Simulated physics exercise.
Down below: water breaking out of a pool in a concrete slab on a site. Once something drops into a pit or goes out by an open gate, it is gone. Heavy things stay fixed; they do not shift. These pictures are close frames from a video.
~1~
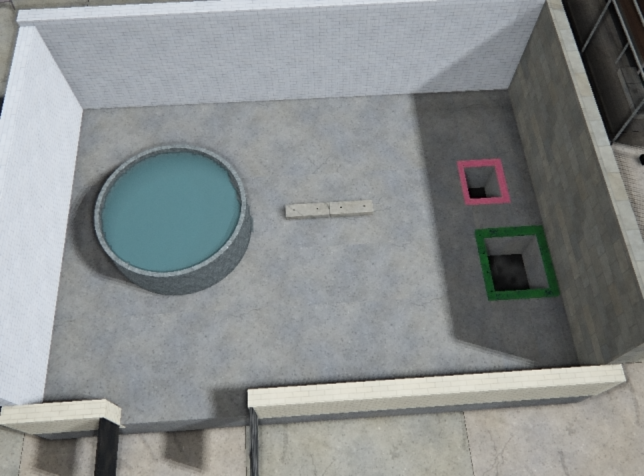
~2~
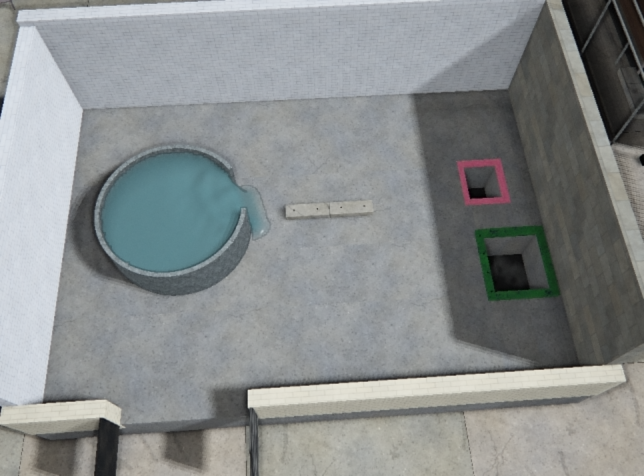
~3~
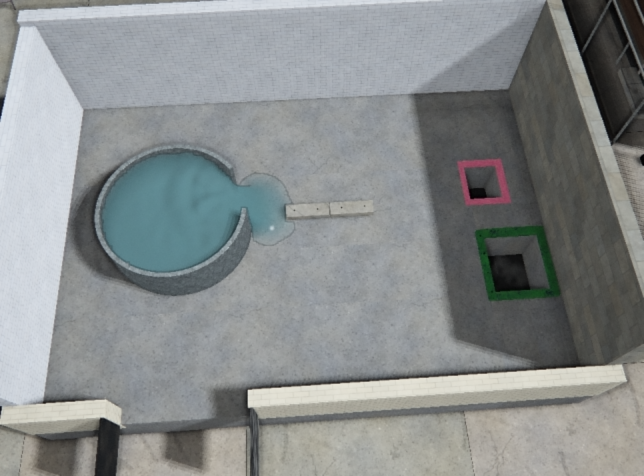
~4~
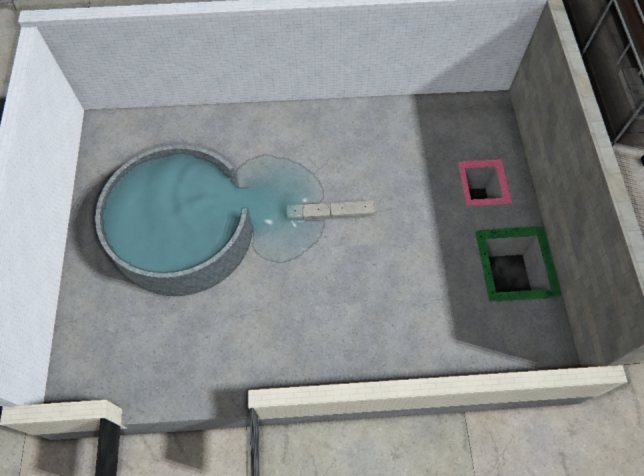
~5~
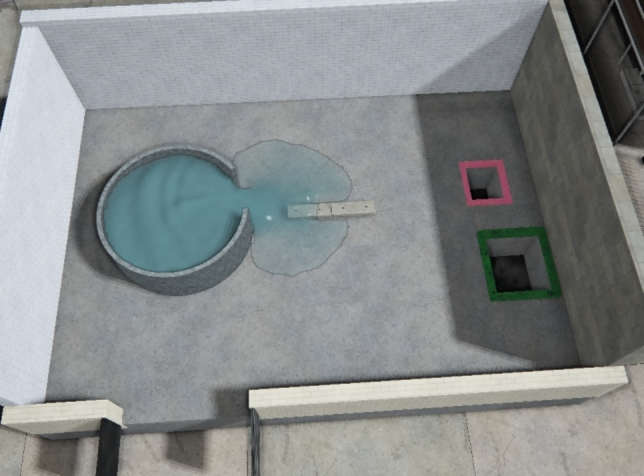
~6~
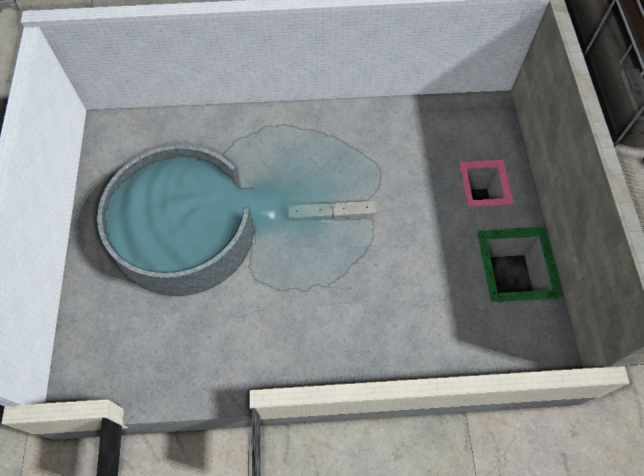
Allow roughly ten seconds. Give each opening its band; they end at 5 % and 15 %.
Outcome: The gate gets a mere sliver - short of five per cent; the pink pit gets a sizeable chunk - beyond fifteen per cent; the green pit gets a medium chunk - five to fifteen per cent.
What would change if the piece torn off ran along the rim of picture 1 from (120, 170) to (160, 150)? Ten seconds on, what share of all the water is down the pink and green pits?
Out of every hundred parts, pink takes 14 and green takes 0.
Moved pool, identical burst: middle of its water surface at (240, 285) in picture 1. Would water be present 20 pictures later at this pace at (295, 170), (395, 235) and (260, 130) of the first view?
Checking the three spots, I get high and dry, swamped, high and dry.
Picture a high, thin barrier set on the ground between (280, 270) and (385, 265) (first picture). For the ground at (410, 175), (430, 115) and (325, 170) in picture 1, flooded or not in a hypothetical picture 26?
First submerged, second submerged, third submerged.
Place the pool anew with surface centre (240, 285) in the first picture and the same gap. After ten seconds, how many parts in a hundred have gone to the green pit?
Within ten seconds the green pit collects 15 percent of the total.
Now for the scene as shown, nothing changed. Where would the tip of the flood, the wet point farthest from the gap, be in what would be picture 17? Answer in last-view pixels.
My guess would be about (510, 96).
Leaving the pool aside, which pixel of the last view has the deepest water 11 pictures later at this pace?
Close to (510, 96), I'd say.
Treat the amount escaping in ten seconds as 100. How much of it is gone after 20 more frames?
It works out at roughly 20 per cent.
A moment on, water covers 35 % of the floor; the gate 0 %, the pink pit 0 %, the green pit 0 %.
Next, water covers 50 % of the floor; the gate 0 %, the pink pit 1 %, the green pit 0 %.
Then, water covers 55 % of the floor; the gate 0 %, the pink pit 4 %, the green pit 1 %.
Later, water covers 60 % of the floor; the gate 0 %, the pink pit 12 %, the green pit 5 %.
In the end, water covers 75 % of the floor; the gate 0 %, the pink pit 21 %, the green pit 7 %.
